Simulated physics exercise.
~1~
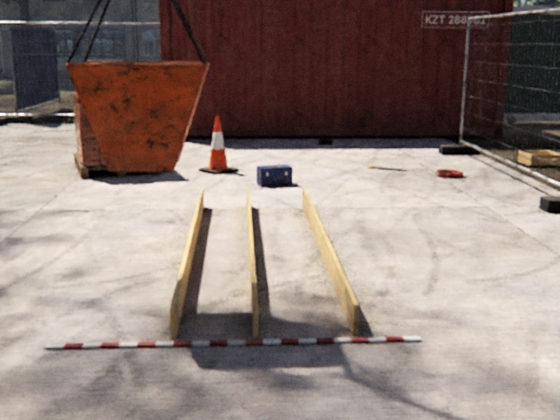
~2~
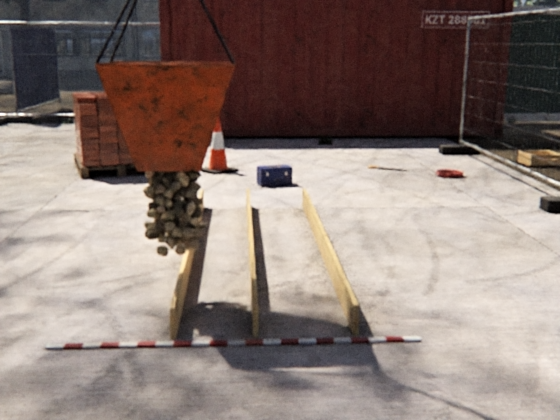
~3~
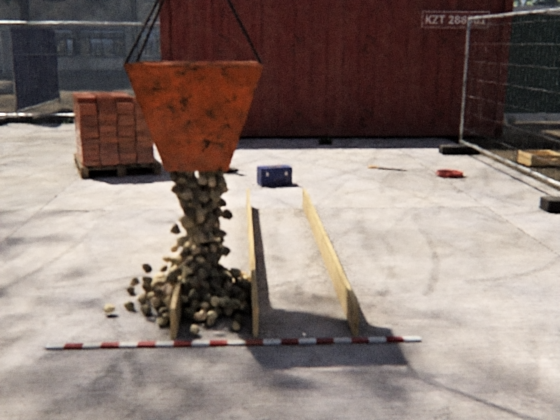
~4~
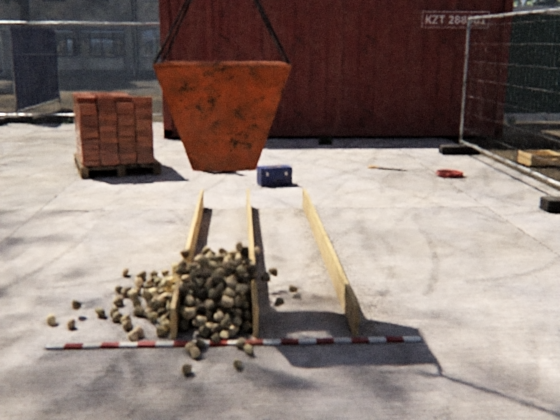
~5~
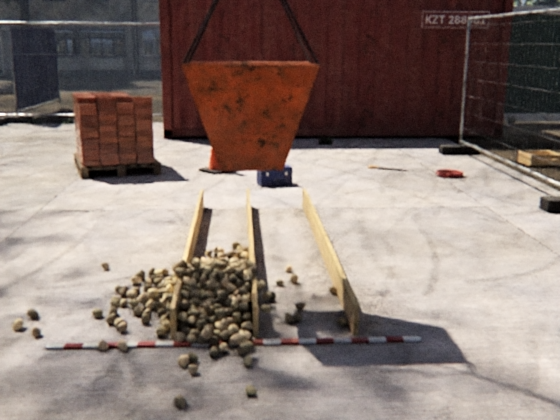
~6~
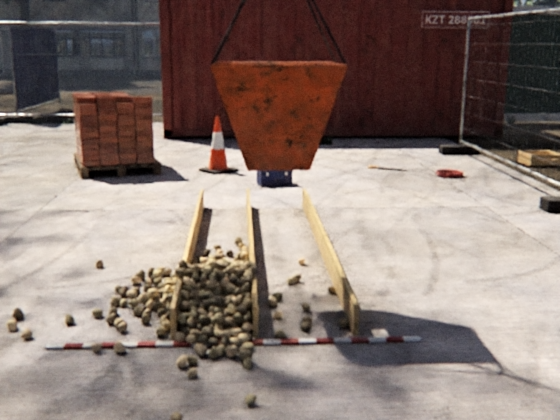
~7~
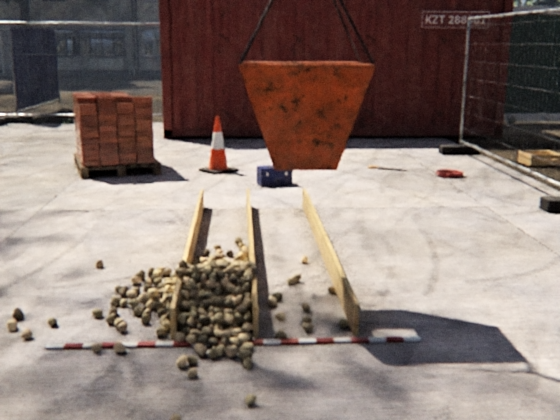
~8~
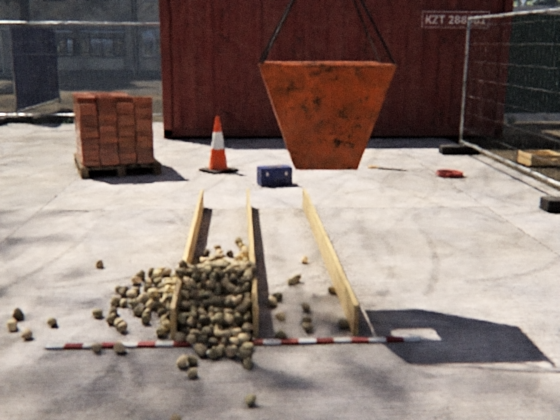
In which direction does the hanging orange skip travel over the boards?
The skip travels to the right, and it keeps going that way after its stones have dropped out.
An orange skip hanging from cables travels right above three wooden boards, dropping a stream of rounded stones. Most pile up in the left bay, some spill to its left and a few reach the right bay, while the emptied skip continues right and the stones settle.
